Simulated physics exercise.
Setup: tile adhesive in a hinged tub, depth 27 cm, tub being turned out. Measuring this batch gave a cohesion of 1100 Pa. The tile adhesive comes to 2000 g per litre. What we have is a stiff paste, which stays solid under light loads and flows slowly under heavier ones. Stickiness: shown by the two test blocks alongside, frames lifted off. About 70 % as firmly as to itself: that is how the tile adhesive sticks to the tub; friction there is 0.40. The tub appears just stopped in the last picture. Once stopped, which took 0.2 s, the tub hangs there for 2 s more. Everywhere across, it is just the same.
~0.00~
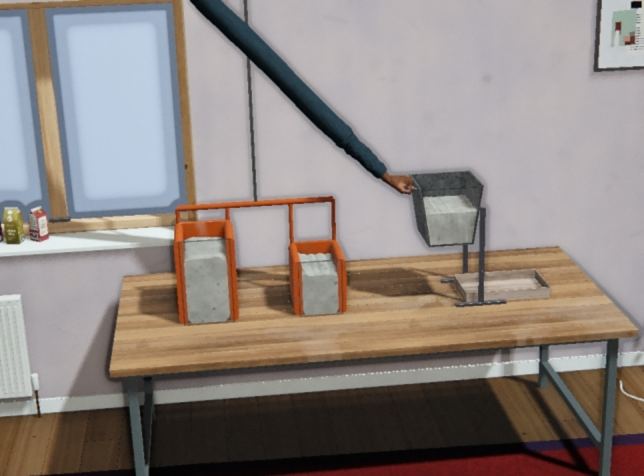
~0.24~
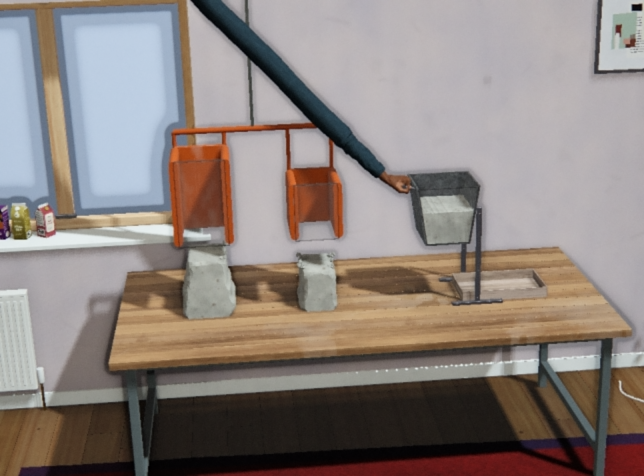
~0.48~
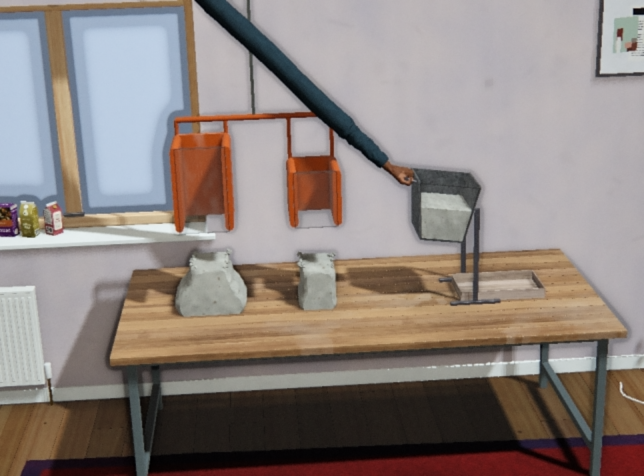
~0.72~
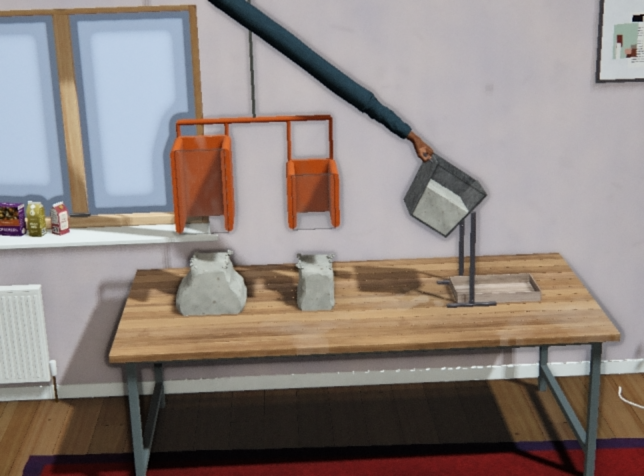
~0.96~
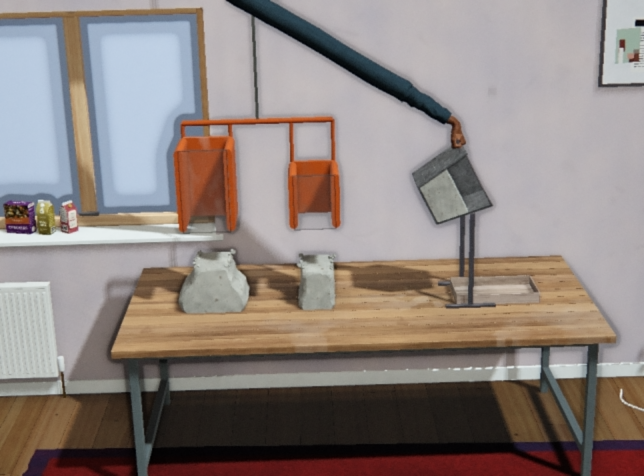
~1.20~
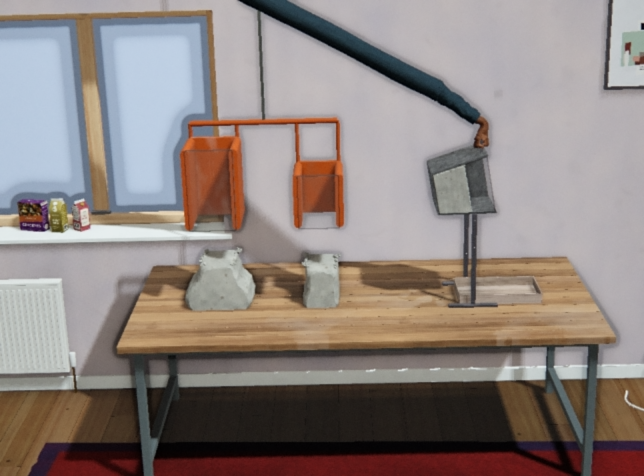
Two orange holders lift off grey blocks, the left slumps, and an arm tilts a tub.
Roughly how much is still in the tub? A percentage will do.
I would say about 100 percent.
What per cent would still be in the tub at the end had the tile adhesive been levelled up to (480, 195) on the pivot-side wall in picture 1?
100 %.
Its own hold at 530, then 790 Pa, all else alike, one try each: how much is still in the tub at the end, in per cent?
It'd be some 100 percent the first time and some 100 percent the second.
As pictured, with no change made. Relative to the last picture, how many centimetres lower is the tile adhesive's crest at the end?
About 0 cm.
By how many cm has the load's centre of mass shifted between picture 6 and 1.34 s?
The distance comes to some 0 cm.
By 1.34 s, the tub is at 80 degrees and holds 100 %.
By 1.51 s, the tub is at 80 degrees and holds 100 %.
By 1.68 s, the tub is at 80 degrees and holds 100 %.
By 1.85 s, the tub is at 80 degrees and holds 100 %.
By 3.20 s, at the end, the tub is at 80 degrees and holds 100 %.
